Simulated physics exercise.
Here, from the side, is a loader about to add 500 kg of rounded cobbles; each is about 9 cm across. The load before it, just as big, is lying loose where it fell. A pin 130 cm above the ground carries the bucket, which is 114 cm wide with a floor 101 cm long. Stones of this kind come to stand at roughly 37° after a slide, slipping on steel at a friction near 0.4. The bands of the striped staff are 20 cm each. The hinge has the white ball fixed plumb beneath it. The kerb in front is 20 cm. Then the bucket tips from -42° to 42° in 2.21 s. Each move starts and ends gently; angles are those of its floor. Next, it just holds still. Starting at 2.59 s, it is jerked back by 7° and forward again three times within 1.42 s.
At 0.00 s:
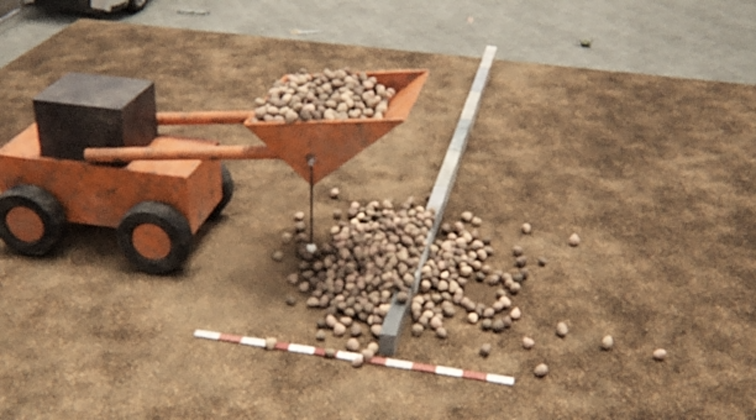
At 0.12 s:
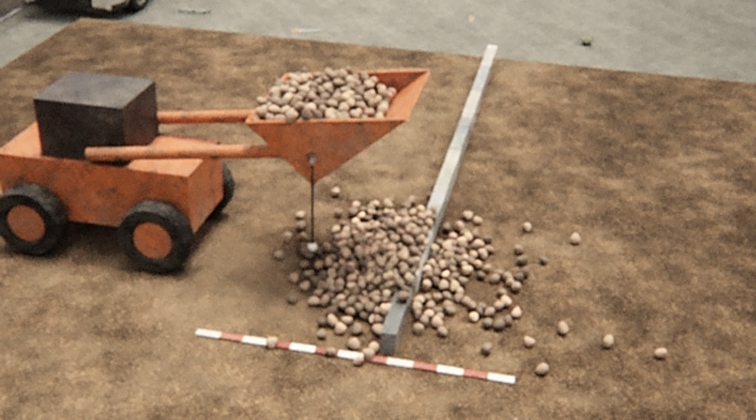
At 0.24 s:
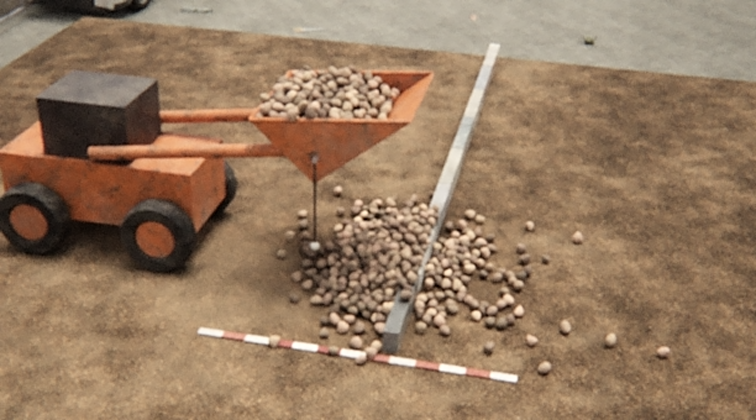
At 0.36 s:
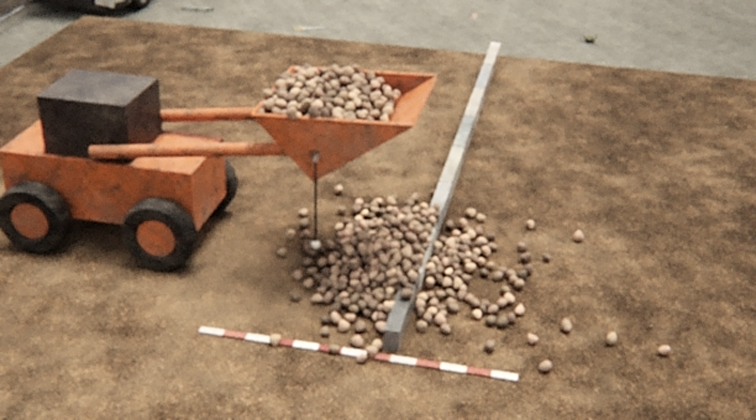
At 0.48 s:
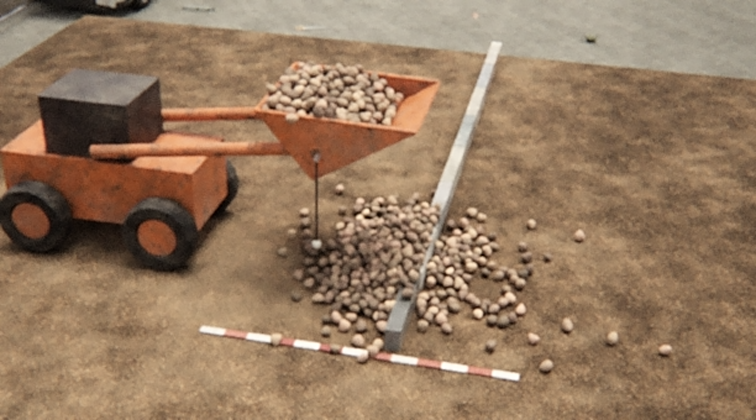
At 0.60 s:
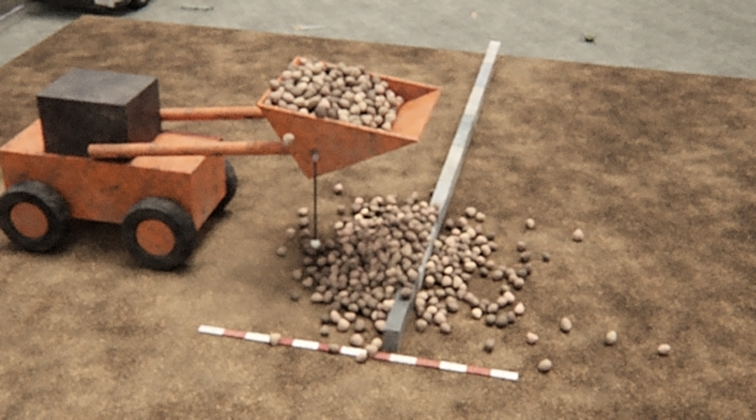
In the video, an orange four-wheeled loader holds a raised bucket of rounded stones above a loose pile lying around a grey kerb, and the bucket slowly tilts forward, its front edge lowering slightly as the stones inside shift.
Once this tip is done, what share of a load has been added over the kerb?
About 85 per cent.
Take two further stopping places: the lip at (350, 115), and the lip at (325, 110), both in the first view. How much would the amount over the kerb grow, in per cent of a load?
About 10 per cent for the first, 0 per cent for the second.
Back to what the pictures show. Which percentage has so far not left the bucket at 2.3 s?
Roughly 15 per cent of its load.
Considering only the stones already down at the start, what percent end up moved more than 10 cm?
I'd say roughly 15 per cent of them.
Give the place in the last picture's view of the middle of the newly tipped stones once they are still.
The middle ends up near (462, 266).
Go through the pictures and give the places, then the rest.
Lip at (404, 120), floor tilted -42°, highest stones at (336, 79). The earlier load is highest near (408, 238), 33 cm above ground level, 81 % on this side of the kerb, 20 % over the kerb, in the first frame.
The bucket is at -41°, its lip at (405, 120); the top of the load is at (329, 79); the stones move at 0.1 m/s on average, in the second frame.
Lip at (409, 122), floor tilted -39°, highest stones at (327, 78); the stones move at 0.1 m/s on average, in the third frame.
The bucket is at -36°, its lip at (413, 126); the top of the load is at (330, 76); the stones move at 0.1 m/s on average, in the fourth frame.
Lip at (416, 133), floor tilted -32°, highest stones at (307, 77); the stones move at 0.2 m/s on average, in the fifth frame.
The bucket is at -27°, its lip at (418, 141); the top of the load is at (308, 75); the stones move at 0.2 m/s on average, in the sixth frame.
After 1.7 s the floor is at 29°; in per cent of one load, 93 in the bucket, 87 on this side of the kerb, 21 over the kerb; the foremost stones are at (570, 306).
After 2.3 s the floor is at 42°; in per cent of one load, 16 in the bucket, 107 on this side of the kerb, 78 over the kerb; the foremost stones are at (575, 315).
After 4.5 s the floor is at 42°; in per cent of one load, 0 in the bucket, 96 on this side of the kerb, 105 over the kerb; the foremost stones are at (608, 303).
After 7.1 s the floor is at 42°; in per cent of one load, 0 in the bucket, 96 on this side of the kerb, 105 over the kerb; the foremost stones are at (608, 303). Net gain over the kerb, 85.
